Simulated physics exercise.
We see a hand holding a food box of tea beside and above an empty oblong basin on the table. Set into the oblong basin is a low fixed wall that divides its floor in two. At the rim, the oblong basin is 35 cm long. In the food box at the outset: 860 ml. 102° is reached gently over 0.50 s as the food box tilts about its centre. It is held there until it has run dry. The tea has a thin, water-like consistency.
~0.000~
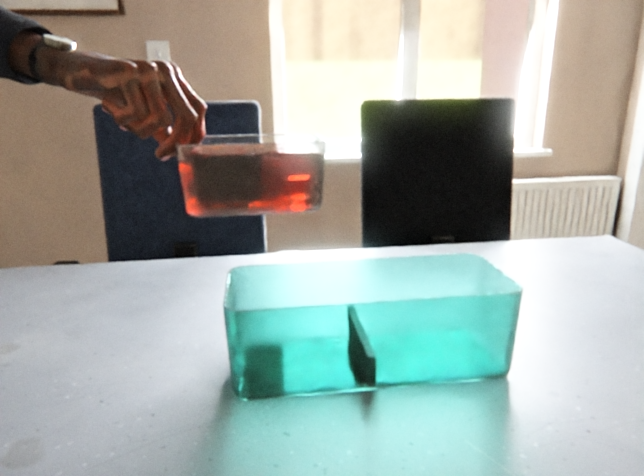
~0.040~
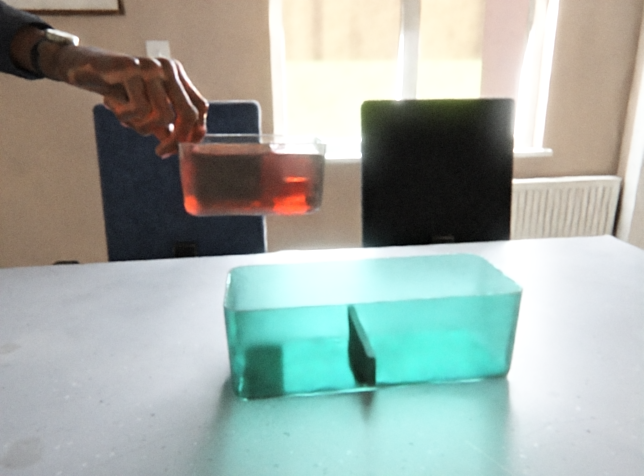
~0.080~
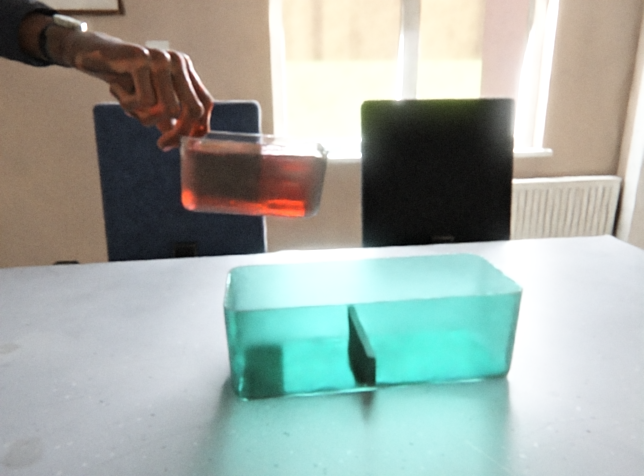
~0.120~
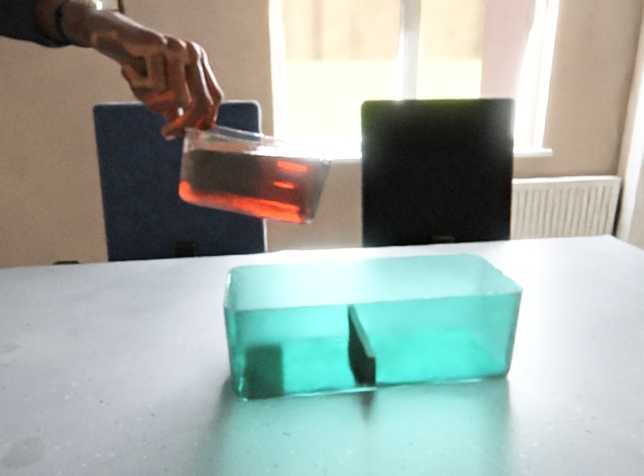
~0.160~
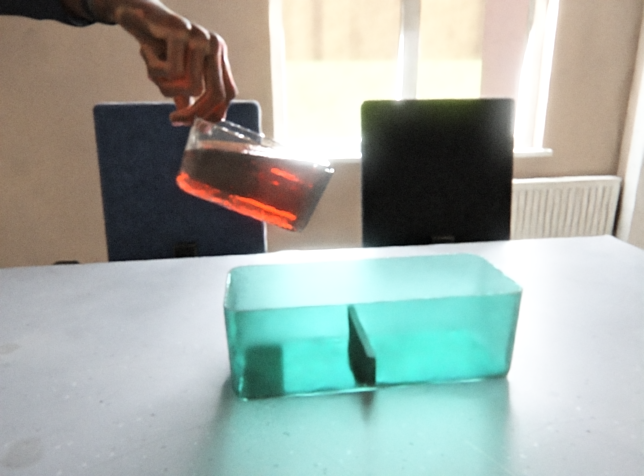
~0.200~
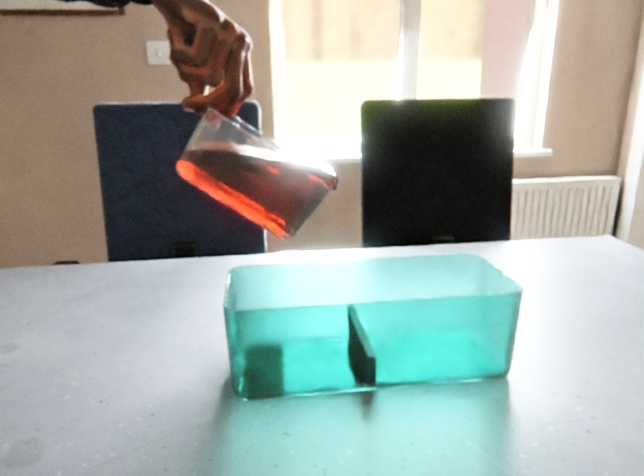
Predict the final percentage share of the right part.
Right part: About 53 %.
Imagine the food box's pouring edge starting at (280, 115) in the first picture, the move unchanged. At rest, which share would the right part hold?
In that case roughly 20 per cent.
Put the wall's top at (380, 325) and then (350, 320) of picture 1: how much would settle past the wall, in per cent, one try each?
Respectively 20 and 60 %.
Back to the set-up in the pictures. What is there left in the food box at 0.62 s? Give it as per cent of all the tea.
About 3 percent.
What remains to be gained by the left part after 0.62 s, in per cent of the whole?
That amounts to roughly 10 per cent of the whole.
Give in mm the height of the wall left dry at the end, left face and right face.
Left: Roughly 26 mm; right: Roughly 22 mm.
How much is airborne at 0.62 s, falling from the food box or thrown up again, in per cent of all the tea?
Near 8 percent.
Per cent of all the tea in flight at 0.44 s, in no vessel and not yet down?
Near 42 in a hundred.
By 0.44 s the tilt is 98° and 18 per cent is still to pour, 7 is left of the wall and 33 right of it.
By 0.62 s the tilt is 102° and 3 per cent is still to pour, 32 is left of the wall and 54 right of it.
By 0.80 s the tilt is 102° and 0 per cent is still to pour, 38 is left of the wall and 49 right of it.
By 1.00 s the tilt is 102° and 0 per cent is still to pour, 40 is left of the wall and 54 right of it.
At rest 41 per cent lies left of the wall, 53 right of it and 6 outside.
